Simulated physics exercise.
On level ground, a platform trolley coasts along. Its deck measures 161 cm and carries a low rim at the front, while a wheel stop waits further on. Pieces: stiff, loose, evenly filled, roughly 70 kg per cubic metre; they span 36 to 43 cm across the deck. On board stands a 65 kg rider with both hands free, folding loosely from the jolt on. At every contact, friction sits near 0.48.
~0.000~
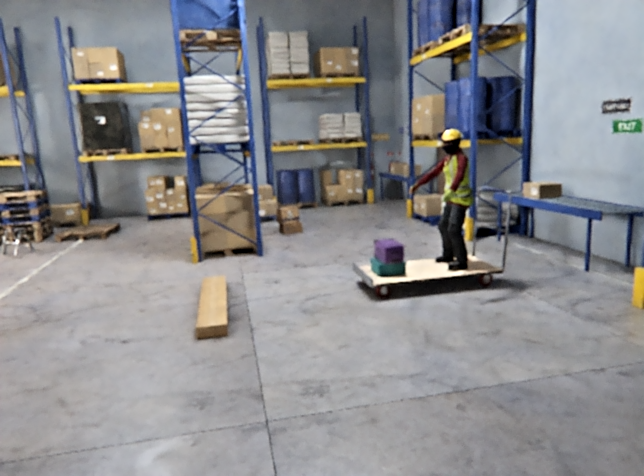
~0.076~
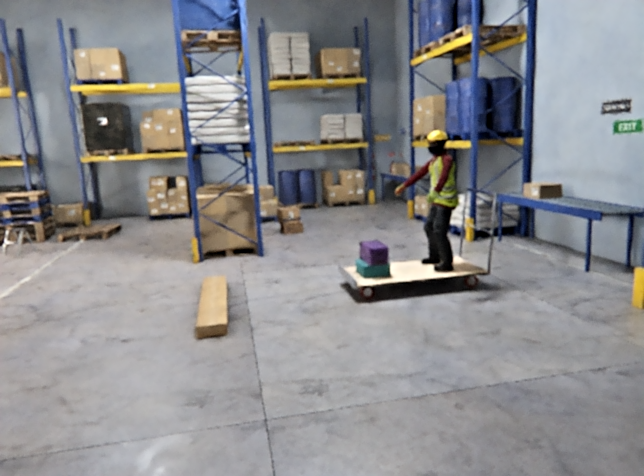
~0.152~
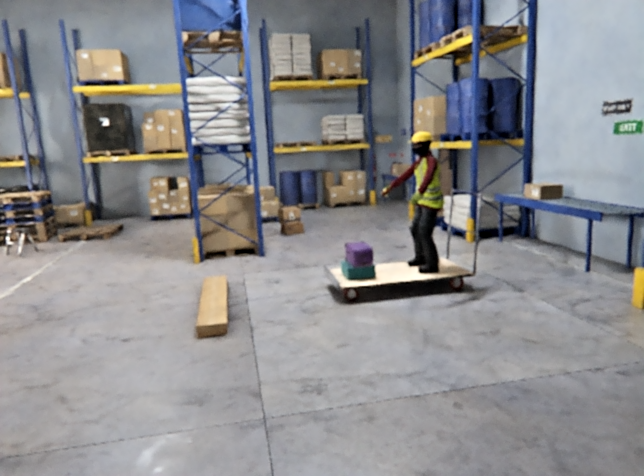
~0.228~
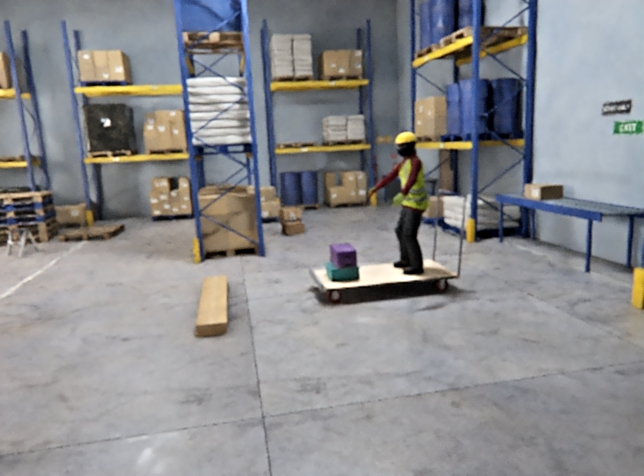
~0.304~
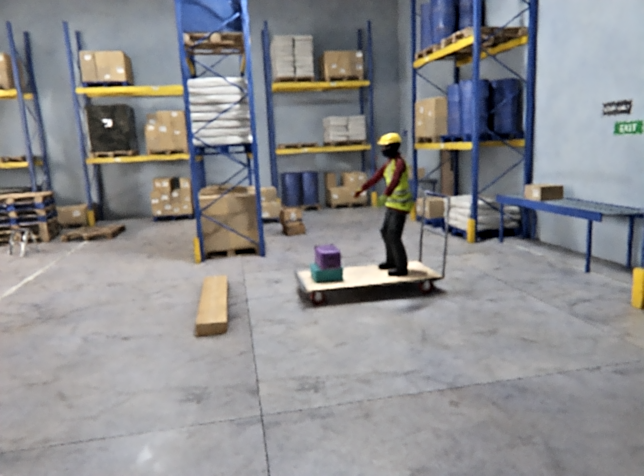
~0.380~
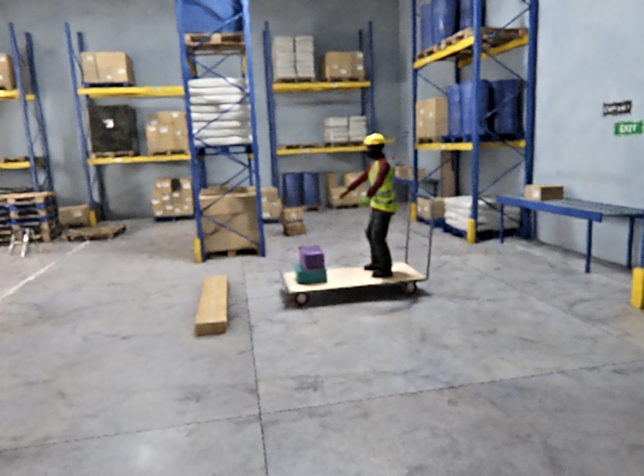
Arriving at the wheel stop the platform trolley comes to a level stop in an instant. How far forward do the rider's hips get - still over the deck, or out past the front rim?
They get out past the front rim.
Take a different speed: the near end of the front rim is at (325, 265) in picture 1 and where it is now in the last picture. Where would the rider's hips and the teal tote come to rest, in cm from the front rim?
The hips would end 90 cm behind the front rim, and the teal item 20 cm behind it.
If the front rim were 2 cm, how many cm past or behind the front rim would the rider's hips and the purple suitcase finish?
Result: Hips 30 cm past rim; purple 100 cm past rim.
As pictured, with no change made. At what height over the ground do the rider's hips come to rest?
Hip height: Approx. 25 cm.
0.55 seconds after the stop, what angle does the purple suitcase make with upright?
Roughly 100 degrees.
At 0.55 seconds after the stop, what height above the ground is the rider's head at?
Height: Approx. 90 cm.
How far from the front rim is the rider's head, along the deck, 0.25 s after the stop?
The head is some 50 cm back from the front rim.
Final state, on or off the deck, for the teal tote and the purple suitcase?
Result - teal: Stays; purple: Goes over.
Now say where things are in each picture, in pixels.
In the first frame, hips (459, 198), teal tote (388, 266), rim corner (372, 284); 170 cm short of the stop.
In the second frame, hips (444, 199), teal tote (373, 268), rim corner (356, 286); 151 cm short of the stop.
In the third frame, hips (430, 200), teal tote (358, 269), rim corner (339, 287); 132 cm short of the stop.
In the fourth frame, hips (415, 202), teal tote (342, 271), rim corner (322, 289); 113 cm short of the stop.
In the fifth frame, hips (399, 203), teal tote (327, 272), rim corner (305, 290); 94 cm short of the stop.
In the sixth frame, hips (384, 204), teal tote (311, 274), rim corner (288, 292); 75 cm short of the stop. Speed about 2.5 m/s.
After 0.68 s the deck stops.
After 1.23 s the rider's hips are 18 cm behind the rim, near (231, 258) in the last picture's view.
After 1.68 s the rider's hips are 23 cm past the rim, near (197, 286) in the last picture's view.
When all is still (4.7 s), past the rim, purple suitcase and the rider's hips; behind it, teal tote.
